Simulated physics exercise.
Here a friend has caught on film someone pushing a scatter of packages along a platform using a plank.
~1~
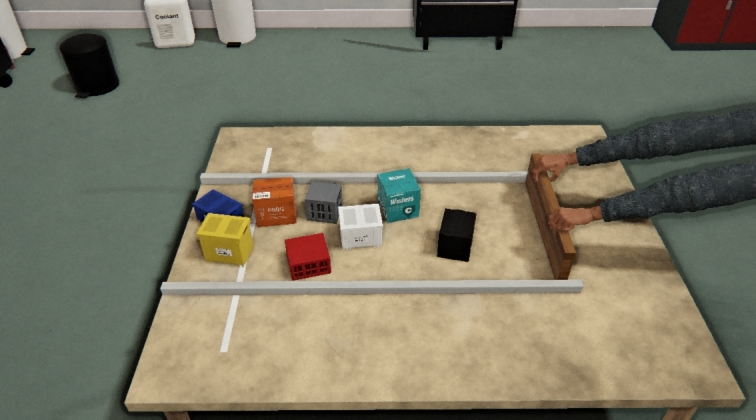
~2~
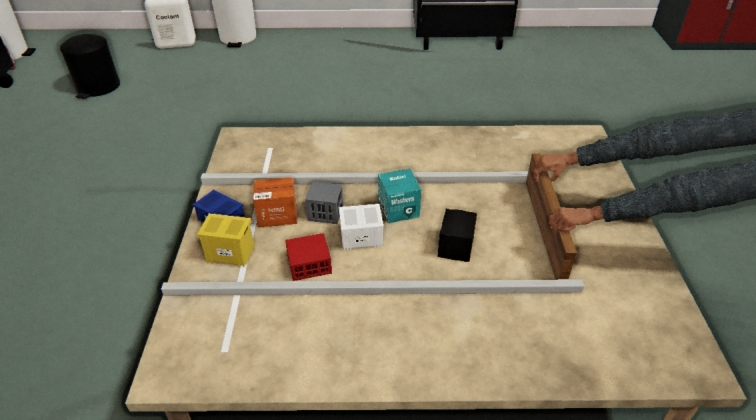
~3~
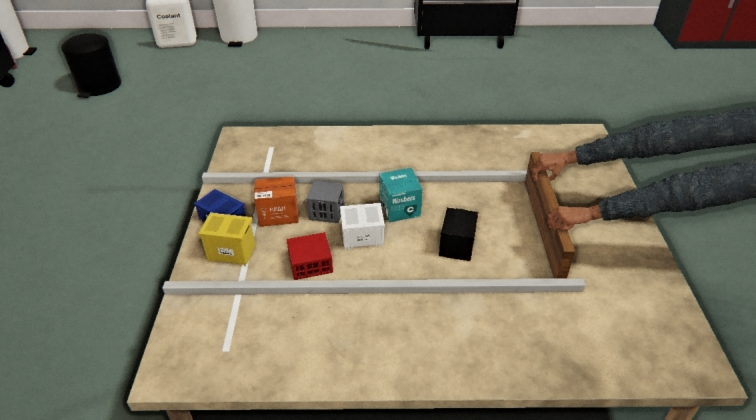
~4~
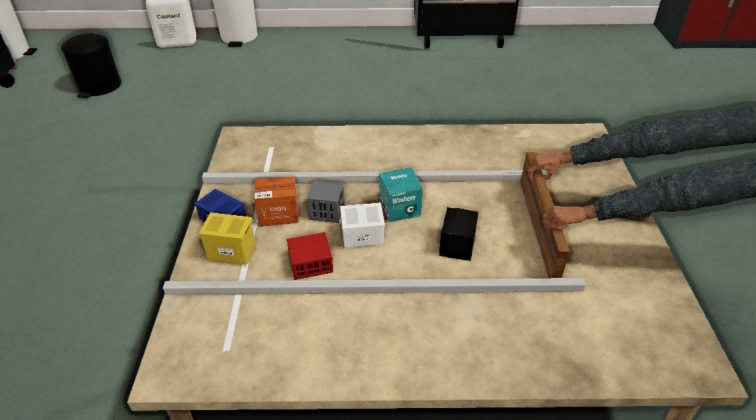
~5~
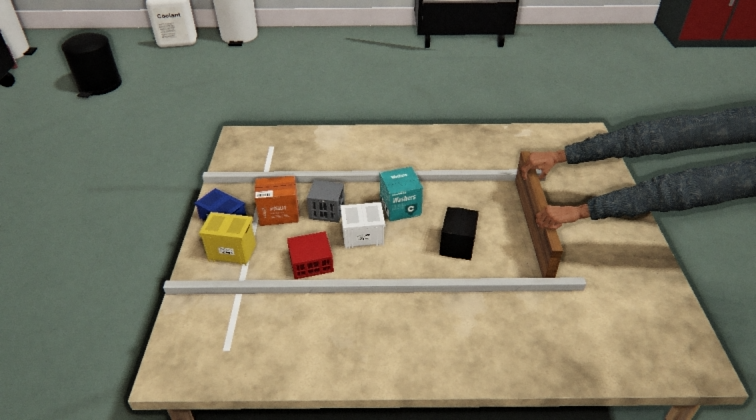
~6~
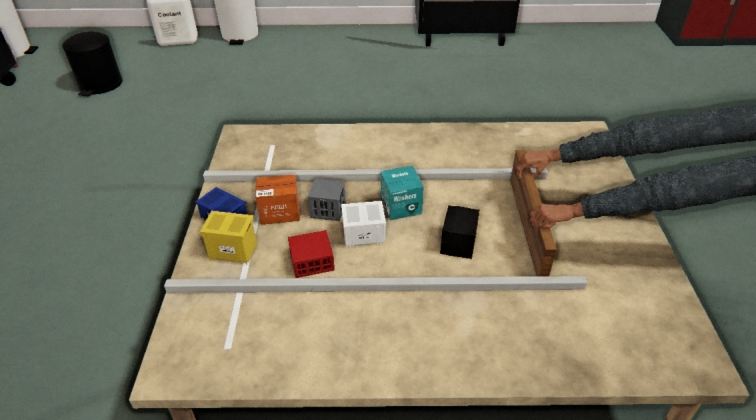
Two hands slide a wooden plank slightly left toward scattered boxes that stay still.
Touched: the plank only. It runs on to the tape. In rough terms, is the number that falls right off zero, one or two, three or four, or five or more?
I expect three or four to end up below.
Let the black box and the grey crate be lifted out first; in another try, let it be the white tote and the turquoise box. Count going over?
1, then 2.
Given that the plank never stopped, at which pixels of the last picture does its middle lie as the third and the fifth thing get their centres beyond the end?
(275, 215) and (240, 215).
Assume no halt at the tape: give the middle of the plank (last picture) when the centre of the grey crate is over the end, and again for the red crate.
The middle is at (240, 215) when it's the grey crate, and at (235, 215) when it's the red crate.
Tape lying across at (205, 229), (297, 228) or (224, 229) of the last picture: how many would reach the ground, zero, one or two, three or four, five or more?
Result per tape, in order - at least five / 1 or 2 / at least five.
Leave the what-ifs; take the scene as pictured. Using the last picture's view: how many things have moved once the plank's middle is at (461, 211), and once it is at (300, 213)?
Counts: 1 / 8.
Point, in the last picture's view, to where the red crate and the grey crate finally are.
Around (193, 260), then around (206, 203).
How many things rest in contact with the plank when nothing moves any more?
That comes to 2.
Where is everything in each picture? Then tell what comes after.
The first picture shows blue tote (219, 212); yellow tote (227, 240); orange parcel (275, 202); plank (548, 214); tape (251, 231).
The second picture shows yellow tote (228, 241); red crate (309, 257).
The third picture shows orange parcel (277, 201); grey crate (326, 202).
The fourth picture shows blue tote (221, 211); black box (459, 234).
The fifth picture shows yellow tote (229, 239); plank (536, 212).
The sixth picture shows blue tote (222, 209); yellow tote (230, 238); orange parcel (278, 199); plank (531, 211); tape (254, 229).
Soon after, none off yet; blue tote at rest near (222, 209); yellow tote at rest near (230, 238); orange parcel at rest near (278, 199).
Then, none off yet; blue tote tipped well over near (175, 217); yellow tote moved a little near (205, 240); orange parcel moved about its own width near (221, 199).
At rest, the number that fall off is three or four; fallen, orange parcel, yellow tote and blue tote.
